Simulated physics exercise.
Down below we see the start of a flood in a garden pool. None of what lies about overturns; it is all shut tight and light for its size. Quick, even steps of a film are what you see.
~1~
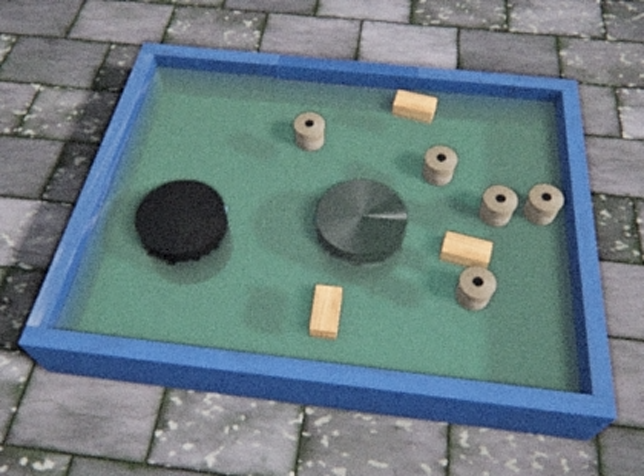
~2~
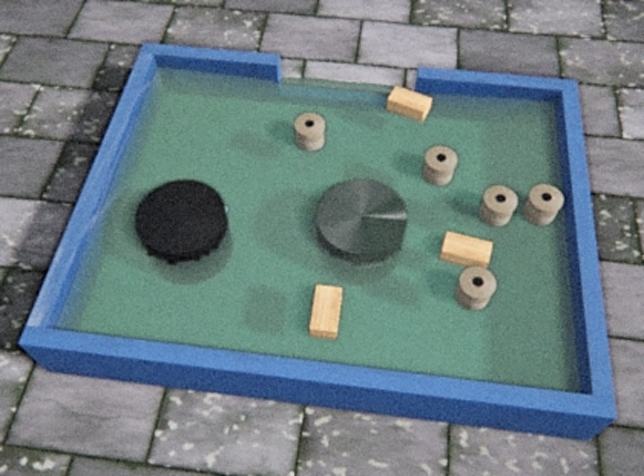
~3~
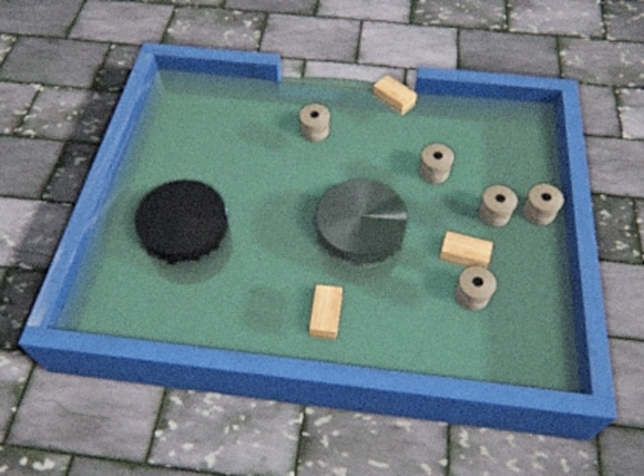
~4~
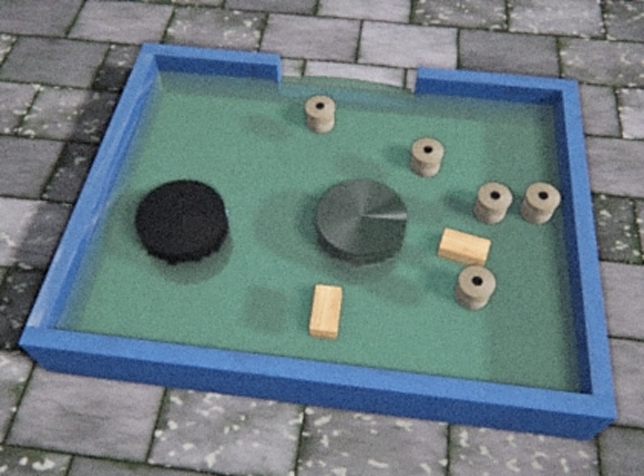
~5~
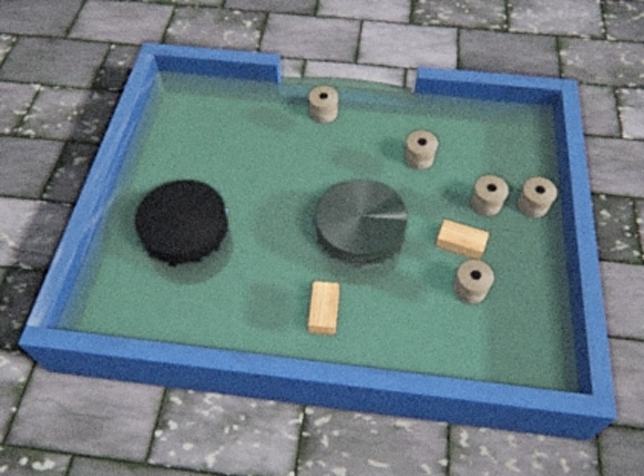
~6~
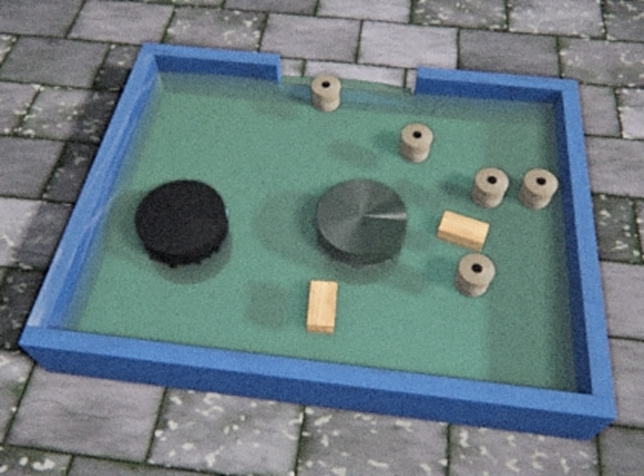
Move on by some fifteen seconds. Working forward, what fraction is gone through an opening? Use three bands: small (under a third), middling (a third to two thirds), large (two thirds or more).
Middling.
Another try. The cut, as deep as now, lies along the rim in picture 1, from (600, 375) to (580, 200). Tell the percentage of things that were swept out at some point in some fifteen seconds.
About 90 percent, I'd say.
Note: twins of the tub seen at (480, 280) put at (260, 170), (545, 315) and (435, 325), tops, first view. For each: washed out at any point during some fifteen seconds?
Exits, remains, remains.
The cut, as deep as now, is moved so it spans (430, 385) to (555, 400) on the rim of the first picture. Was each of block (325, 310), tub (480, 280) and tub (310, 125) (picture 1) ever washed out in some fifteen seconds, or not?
The three read escape, escape and no escape, respectively.
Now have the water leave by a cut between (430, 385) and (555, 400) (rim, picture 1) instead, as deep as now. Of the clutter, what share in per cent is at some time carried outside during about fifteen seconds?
It works out at 80 percent.
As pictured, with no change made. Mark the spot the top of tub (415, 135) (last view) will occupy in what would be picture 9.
(393, 118), roughly.
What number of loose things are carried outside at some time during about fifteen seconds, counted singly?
By my reckoning the answer is 5.
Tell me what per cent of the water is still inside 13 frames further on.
Close to 68 per cent.
A moment on, 2 of 8 are out; 6 afloat.
Next, 3 of 8 are out; 5 afloat.
Later, 3 of 8 are out; 5 afloat.
In the end, 5 of 8 are out; 3 afloat.
